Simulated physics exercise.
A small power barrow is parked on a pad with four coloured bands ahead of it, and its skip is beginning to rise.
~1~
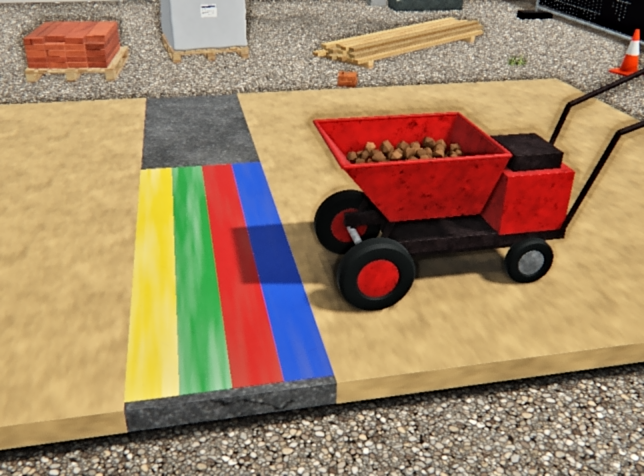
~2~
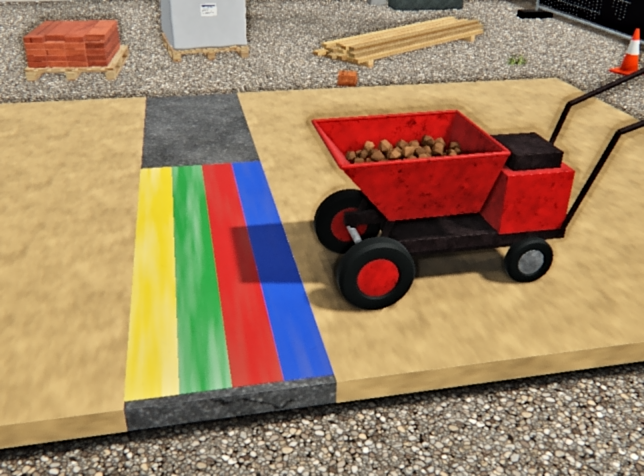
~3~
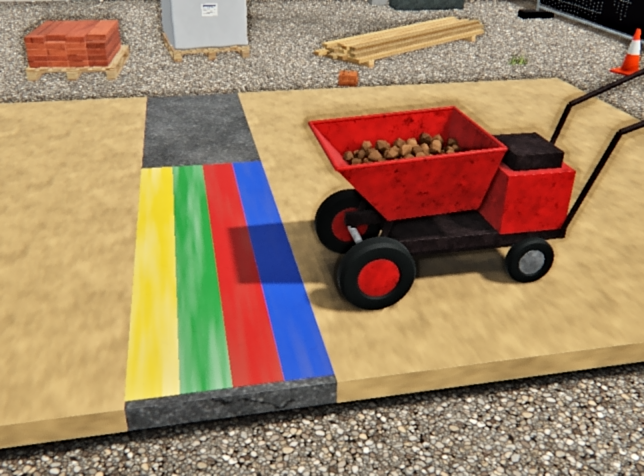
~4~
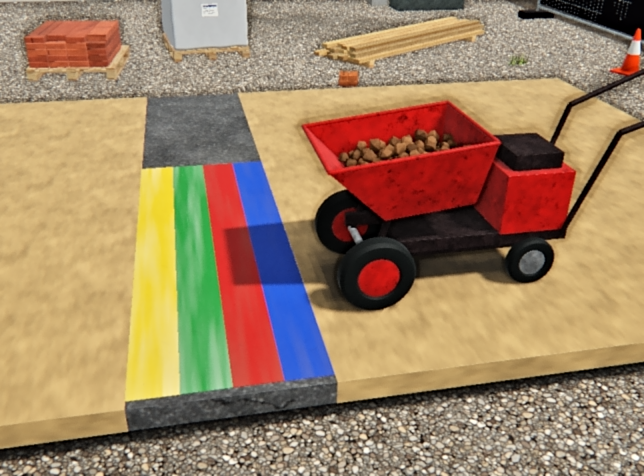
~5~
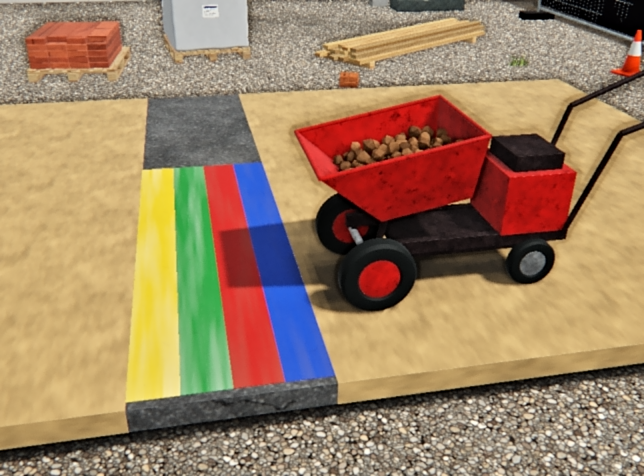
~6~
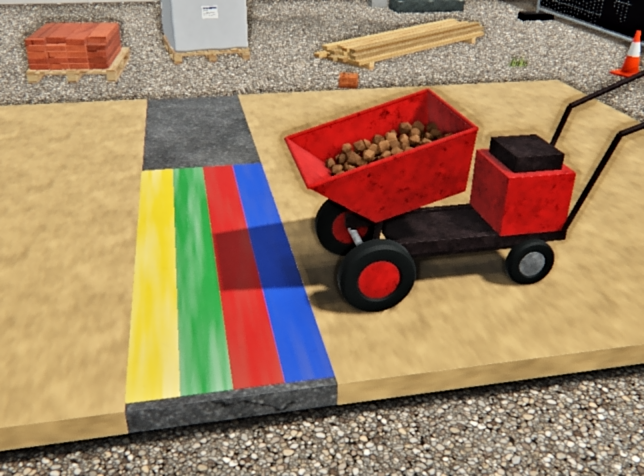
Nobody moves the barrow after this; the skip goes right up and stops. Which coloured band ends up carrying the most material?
The green band.
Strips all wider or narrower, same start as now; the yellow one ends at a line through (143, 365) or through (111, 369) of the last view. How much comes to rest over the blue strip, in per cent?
I get 0 % for the first one and 0 % for the second.
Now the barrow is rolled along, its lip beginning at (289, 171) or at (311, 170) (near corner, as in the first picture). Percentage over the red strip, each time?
It comes out near 0 in a hundred for the first and near 10 in a hundred for the second.
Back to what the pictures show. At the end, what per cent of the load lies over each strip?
Blue strip about 0 per cent, red strip about 25 per cent, green strip about 35 per cent, yellow strip about 25 per cent.
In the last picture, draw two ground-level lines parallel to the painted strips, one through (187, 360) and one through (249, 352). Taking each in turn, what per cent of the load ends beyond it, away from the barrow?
Roughly 40 and 90 %.
Just after the last frame, skip tipped steeply; every one in the skip.
A moment on, skip tipped steeply; almost all in the skip; about a tenth over the red strip; about a tenth over the green strip.
Further on, skip tipped right over; about a tenth in the skip; roughly a quarter over the red strip; roughly a third over the green strip; roughly a quarter over the yellow strip; about a tenth off the paint.
When it is over, skip tipped right over; just a few over the blue strip; roughly a quarter over the red strip; roughly a third over the green strip; roughly a quarter over the yellow strip; about a tenth off the paint.
